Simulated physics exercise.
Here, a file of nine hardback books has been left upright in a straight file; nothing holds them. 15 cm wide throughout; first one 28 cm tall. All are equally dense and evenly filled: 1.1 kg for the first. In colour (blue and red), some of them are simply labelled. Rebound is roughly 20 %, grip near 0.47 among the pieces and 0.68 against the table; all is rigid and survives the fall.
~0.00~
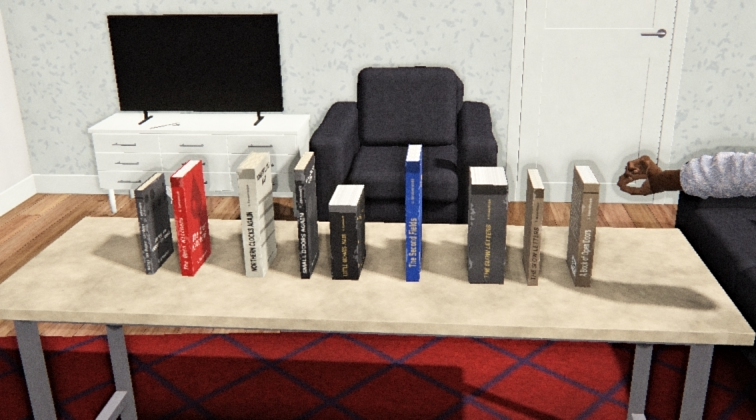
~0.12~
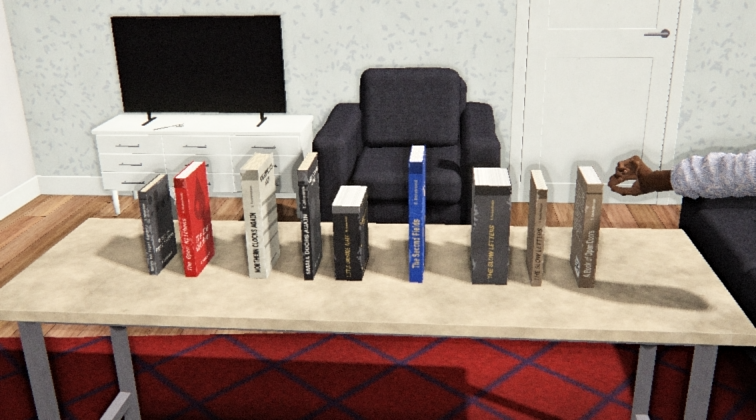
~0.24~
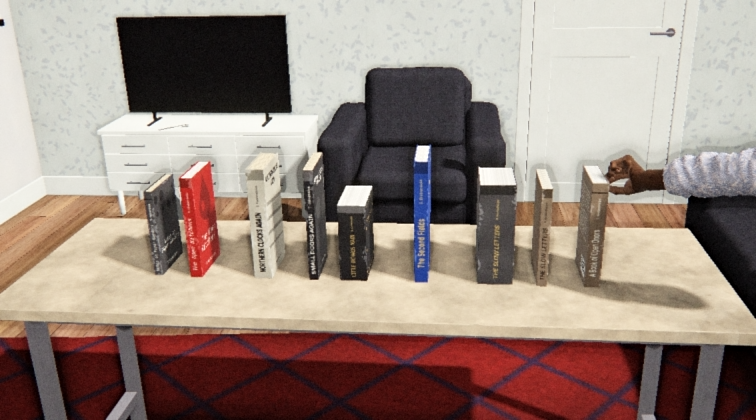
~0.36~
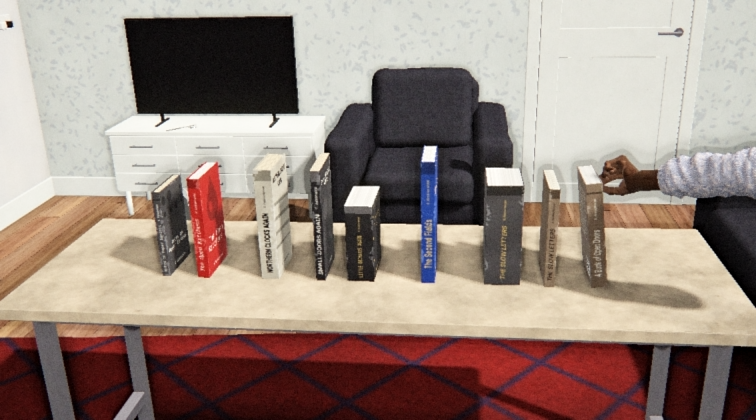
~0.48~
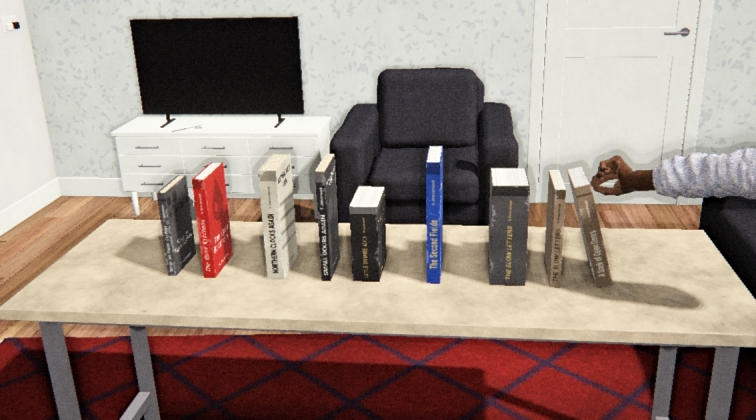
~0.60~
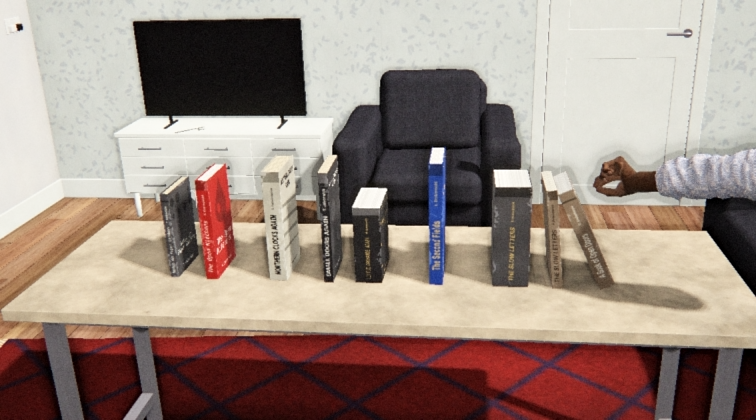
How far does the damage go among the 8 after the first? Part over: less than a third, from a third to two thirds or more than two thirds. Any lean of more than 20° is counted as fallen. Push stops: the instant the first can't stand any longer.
Below a third.
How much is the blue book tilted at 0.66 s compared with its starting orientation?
My estimate is close to 0°.
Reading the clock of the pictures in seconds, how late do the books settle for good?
1.0 s, give or take.
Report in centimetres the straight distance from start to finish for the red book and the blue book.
For red it's 0 cm, and for blue it's 0 cm.
Around 0.66 s, none of the 8 other books over, 1 disturbed.
Finally (1.3 s), none of the 8 other books over, 1 disturbed; red book unmoved; blue book unmoved. That is 0 per cent. Eight left standing. Seen by the last camera, middles, red book near (216, 221), blue book near (437, 215).
